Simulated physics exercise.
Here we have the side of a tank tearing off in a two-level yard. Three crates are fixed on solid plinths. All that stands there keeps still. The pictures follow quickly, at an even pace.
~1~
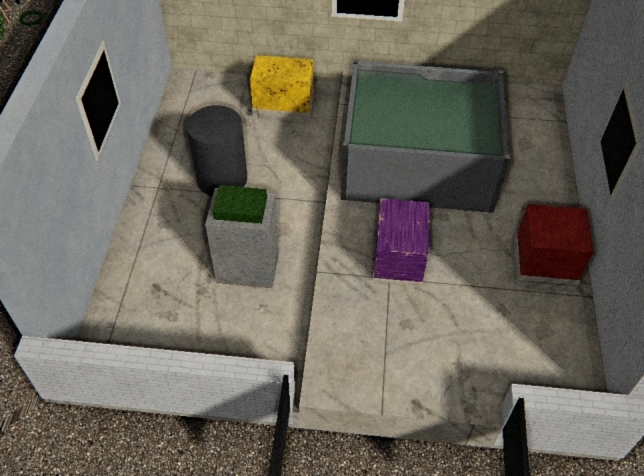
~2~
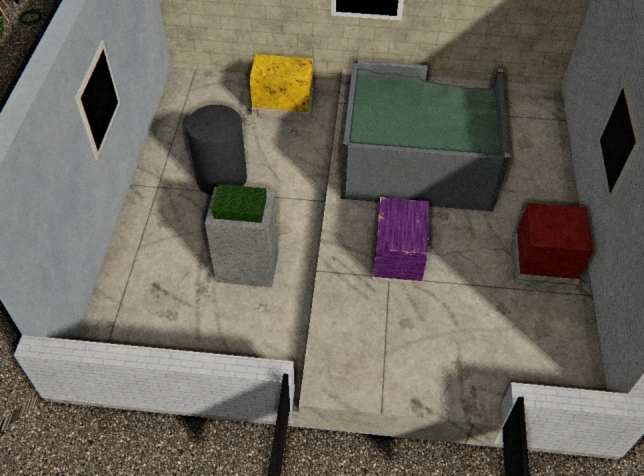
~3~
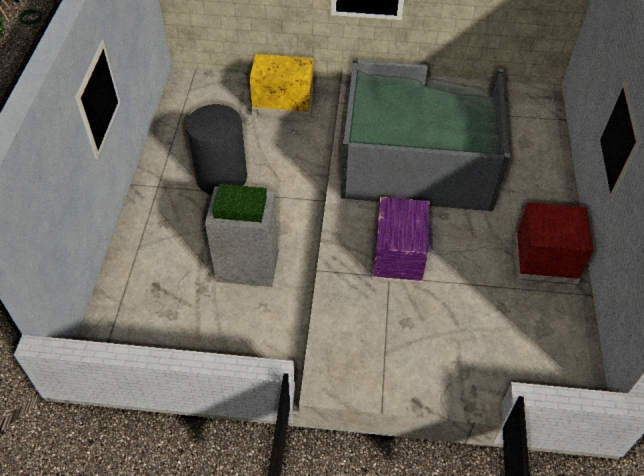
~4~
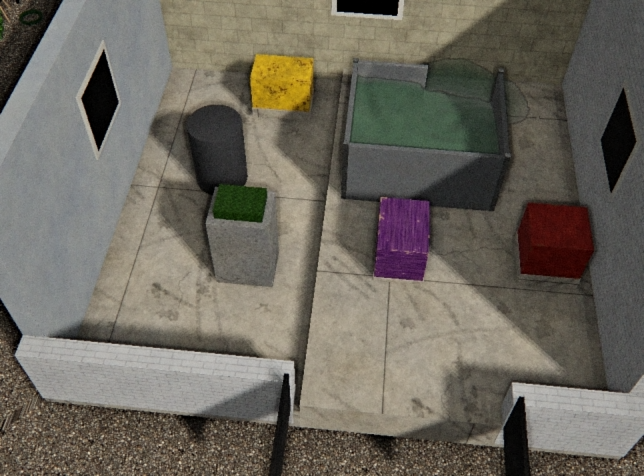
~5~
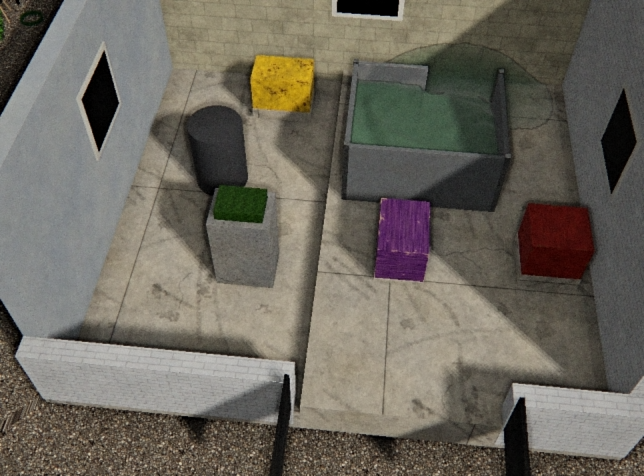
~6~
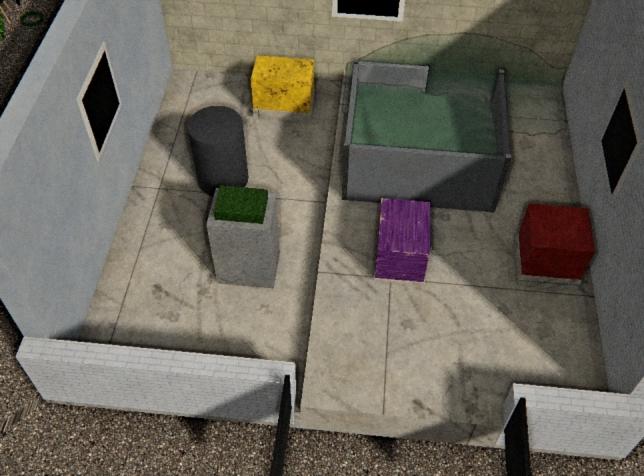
The clip shows a grey tank of green water in a walled yard among coloured blocks and a dark cylinder; part of its far side opens, and water pours out behind it, spreading while the level inside drops.
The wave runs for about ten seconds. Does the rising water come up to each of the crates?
The yellow crate is caught by the water; the purple crate is caught by the water; the red crate is caught by the water.
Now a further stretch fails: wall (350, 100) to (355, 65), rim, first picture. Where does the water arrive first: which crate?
It's the yellow crate.
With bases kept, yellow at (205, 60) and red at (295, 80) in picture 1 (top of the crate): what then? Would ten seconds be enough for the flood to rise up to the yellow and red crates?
Yellow: Gets drenched. Red: Gets drenched.
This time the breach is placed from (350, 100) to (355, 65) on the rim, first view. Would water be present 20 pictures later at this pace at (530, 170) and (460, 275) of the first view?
Result, in order - parched, parched.
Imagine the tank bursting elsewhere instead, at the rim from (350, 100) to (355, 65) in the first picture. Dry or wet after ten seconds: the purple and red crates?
Note - purple remains untouched, red remains untouched.
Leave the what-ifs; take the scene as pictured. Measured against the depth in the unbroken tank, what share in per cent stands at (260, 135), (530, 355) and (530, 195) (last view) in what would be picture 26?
0, 2, 12 %.
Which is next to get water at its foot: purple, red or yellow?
Answer: The yellow-painted one.
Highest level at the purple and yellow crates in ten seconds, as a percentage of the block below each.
Roughly 300 per cent for the first, 190 per cent for the second.
A moment on, water covers 20 % of the floor; the yellow crate water round its plinth, the purple crate not reached, the red crate not reached.
Next, water covers 40 % of the floor; the yellow crate water round its plinth, the purple crate not reached, the red crate water round its plinth.
Then, water covers 75 % of the floor; the yellow crate water round its plinth, the purple crate water round its plinth, the red crate water round its plinth.
Later, water covers 90 % of the floor; the yellow crate water round its plinth, the purple crate water round its plinth, the red crate water round its plinth.
In the end, water covers 95 % of the floor; the yellow crate was topped, the purple crate was topped, the red crate was topped.
